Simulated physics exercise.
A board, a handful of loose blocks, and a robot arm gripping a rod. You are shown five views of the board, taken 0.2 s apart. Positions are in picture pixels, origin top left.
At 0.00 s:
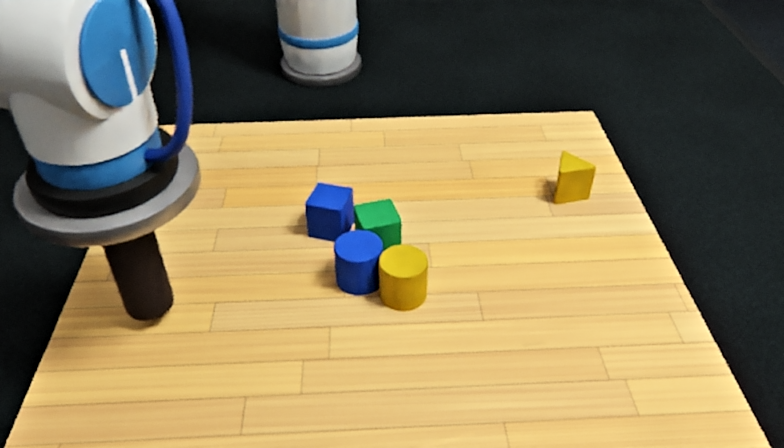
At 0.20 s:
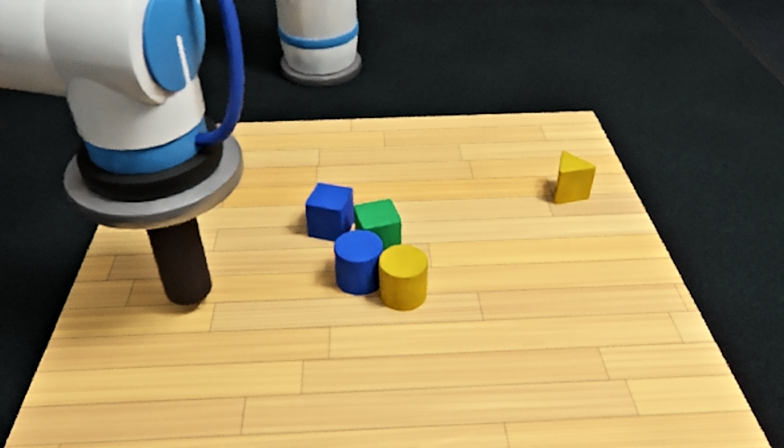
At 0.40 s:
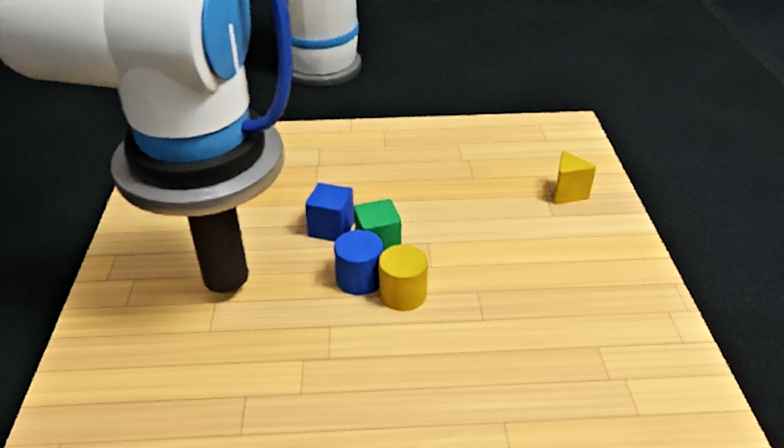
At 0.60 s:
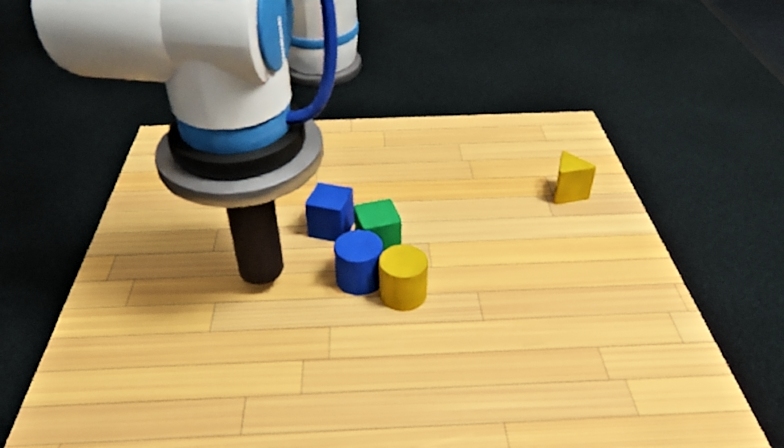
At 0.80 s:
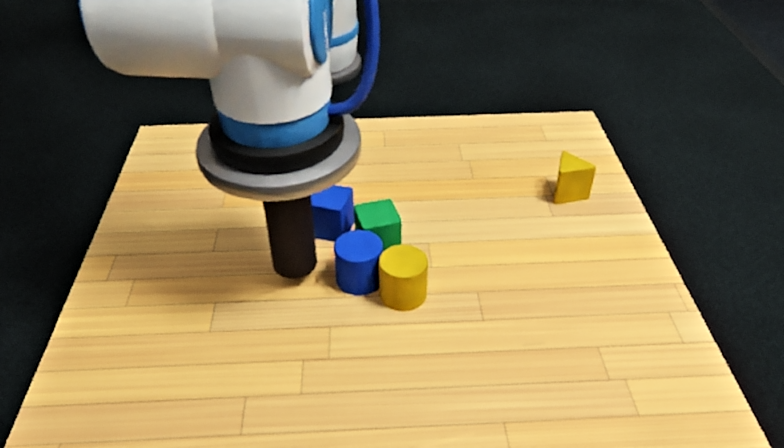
Robot arm gripping a dark rod, sliding it rightward across a wooden board to beside a cluster of blue, green and yellow blocks.
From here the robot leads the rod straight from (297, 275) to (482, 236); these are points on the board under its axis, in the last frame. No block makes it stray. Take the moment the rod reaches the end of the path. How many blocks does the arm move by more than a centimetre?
I'm going with three or more.
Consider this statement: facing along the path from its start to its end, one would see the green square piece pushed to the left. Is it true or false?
Answer: True.
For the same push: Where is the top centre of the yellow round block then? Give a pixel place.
The centre of its top face lies at (440, 279).
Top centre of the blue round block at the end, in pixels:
It comes to (434, 244).
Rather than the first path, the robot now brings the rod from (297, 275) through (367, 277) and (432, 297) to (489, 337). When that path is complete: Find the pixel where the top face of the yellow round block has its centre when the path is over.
When the path ends, it will be at (544, 298).
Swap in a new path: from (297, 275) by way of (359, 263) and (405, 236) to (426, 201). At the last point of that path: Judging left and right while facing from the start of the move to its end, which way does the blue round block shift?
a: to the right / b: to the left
(a)
On the path given first. One third of the way, rod (361, 251); blue round block (398, 245); green square piece (389, 207), turned 25° anticlockwise; yellow round block (431, 271).
Two thirds of the way, rod (424, 238); blue round block (434, 244); green square piece (421, 189), turned 80° anticlockwise; yellow round block (440, 279).
At the end, rod (483, 226); blue square piece in place; blue round block (434, 244); green square piece (423, 187), turned 90° anticlockwise; yellow round block (440, 279).
